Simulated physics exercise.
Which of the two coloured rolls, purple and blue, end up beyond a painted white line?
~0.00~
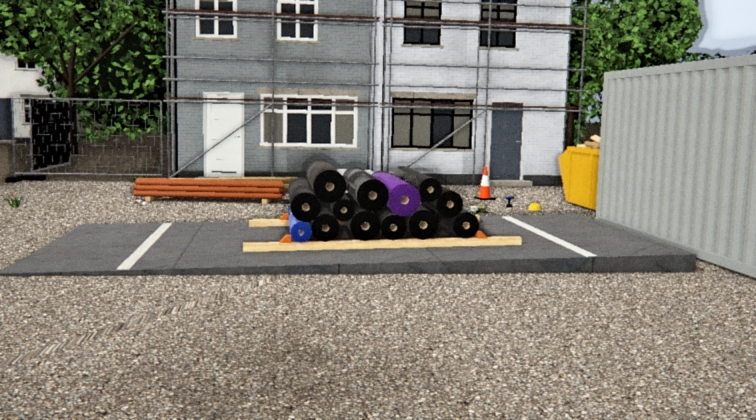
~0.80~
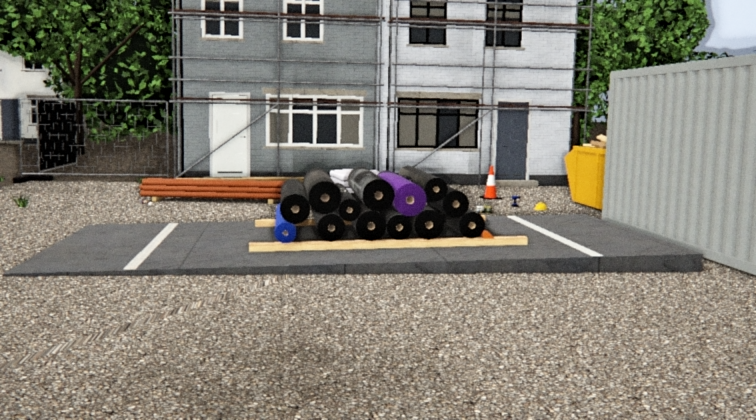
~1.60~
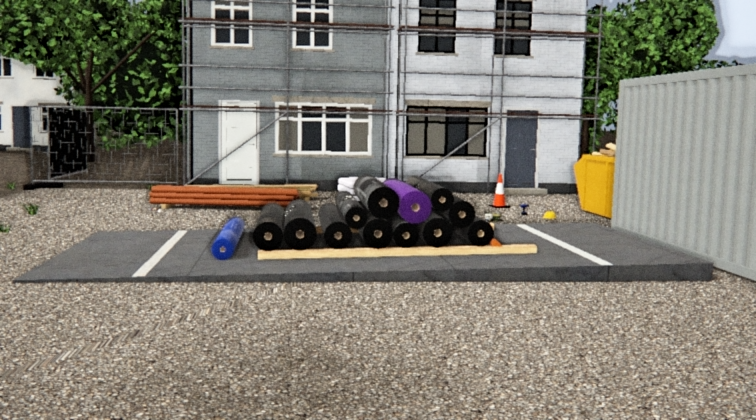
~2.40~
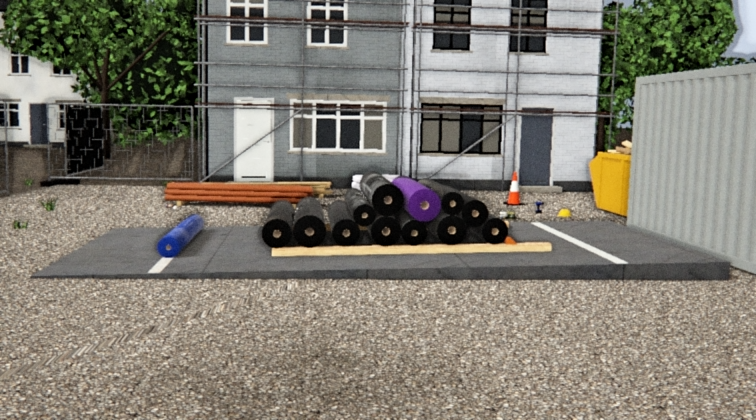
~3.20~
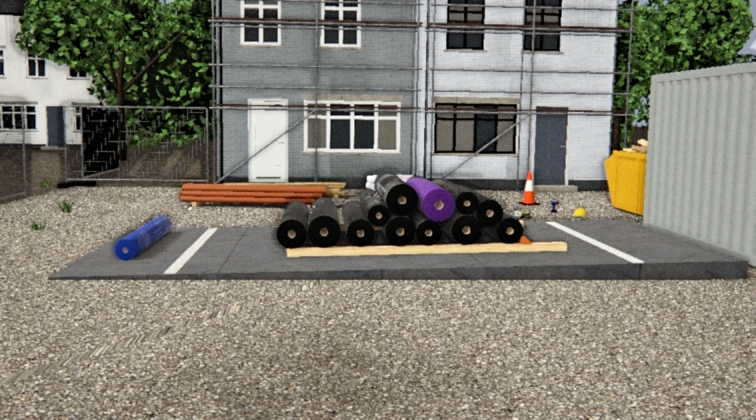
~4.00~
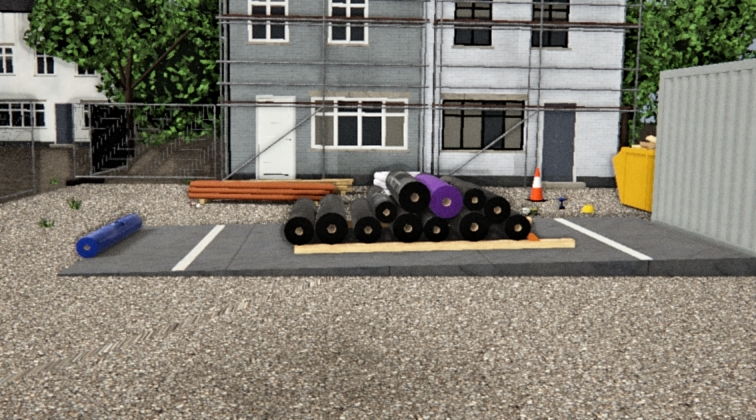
Only the blue roll gets beyond a line, rolling out past the left one. The purple roll stays between the lines, up on the other rolls.
Stack of dark rolls slumping left outside houses, a blue roll rolling out past the white line, purple staying up on others.
